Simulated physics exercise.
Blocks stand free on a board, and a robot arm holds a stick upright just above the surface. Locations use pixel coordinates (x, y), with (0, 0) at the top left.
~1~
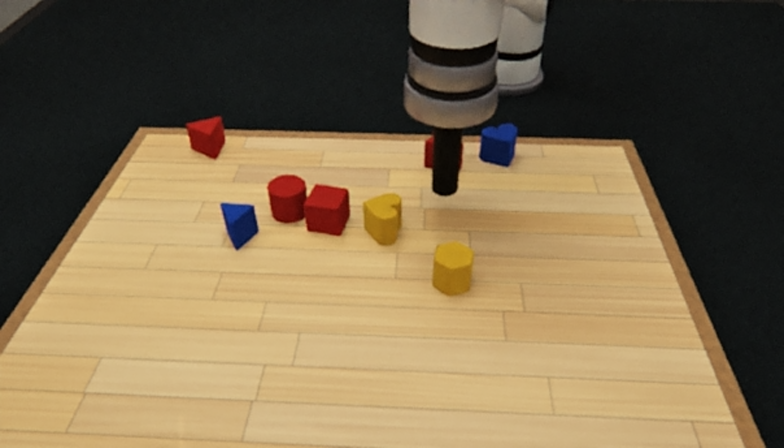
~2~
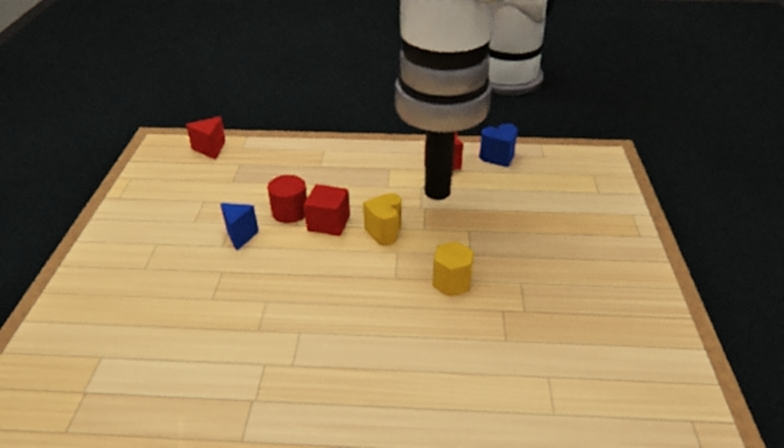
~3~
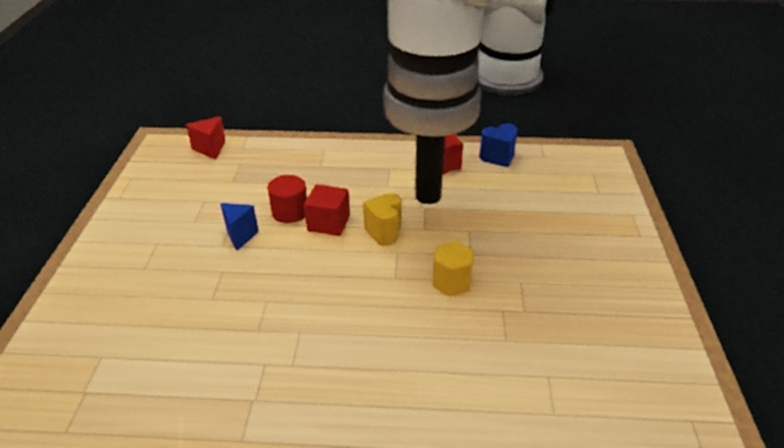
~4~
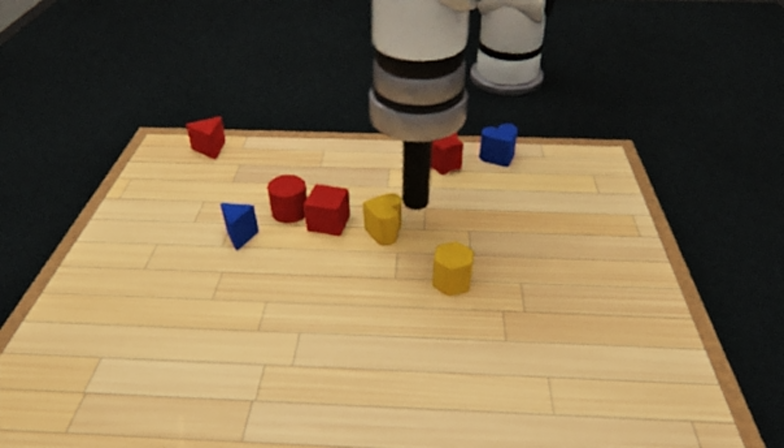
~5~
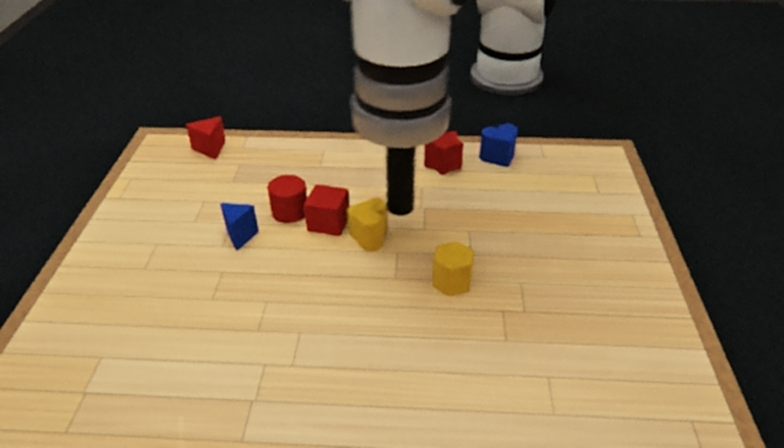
A robot arm holding a dark stick moved slowly left over a wooden board of red, blue and yellow blocks, then nudged the yellow heart block slightly left, close to a red block.
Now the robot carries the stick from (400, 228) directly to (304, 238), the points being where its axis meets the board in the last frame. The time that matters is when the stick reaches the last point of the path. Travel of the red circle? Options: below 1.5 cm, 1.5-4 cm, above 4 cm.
From 1.5 to 4 cm.
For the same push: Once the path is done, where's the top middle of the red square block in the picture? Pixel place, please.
The middle of the upper face of the red square block will lie at about (285, 194) in the picture.
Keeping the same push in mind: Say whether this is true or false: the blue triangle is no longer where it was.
That is false.
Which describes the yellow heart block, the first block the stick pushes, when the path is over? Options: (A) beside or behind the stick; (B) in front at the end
Choice A: Beside or behind the stick.
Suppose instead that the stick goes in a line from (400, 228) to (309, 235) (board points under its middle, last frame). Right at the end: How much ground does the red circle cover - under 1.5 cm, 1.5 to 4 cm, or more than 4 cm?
Distance: Between 1.5 and 4 cm.
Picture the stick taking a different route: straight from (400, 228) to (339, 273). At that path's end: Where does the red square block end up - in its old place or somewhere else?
It sits in its place.
On the path given first. One third of the way, stick (367, 211); red square block (323, 196), turned 15° clockwise; yellow heart block (343, 218), turned 40° anticlockwise.
Two thirds of the way, stick (334, 215); red circle (280, 183); red square block (310, 196), turned 30° clockwise; yellow heart block (324, 225), turned 85° anticlockwise.
At the end, stick (302, 218); blue triangle still; red circle (268, 176); red square block (285, 194), turned 50° clockwise; yellow heart block (313, 228), turned 120° anticlockwise.
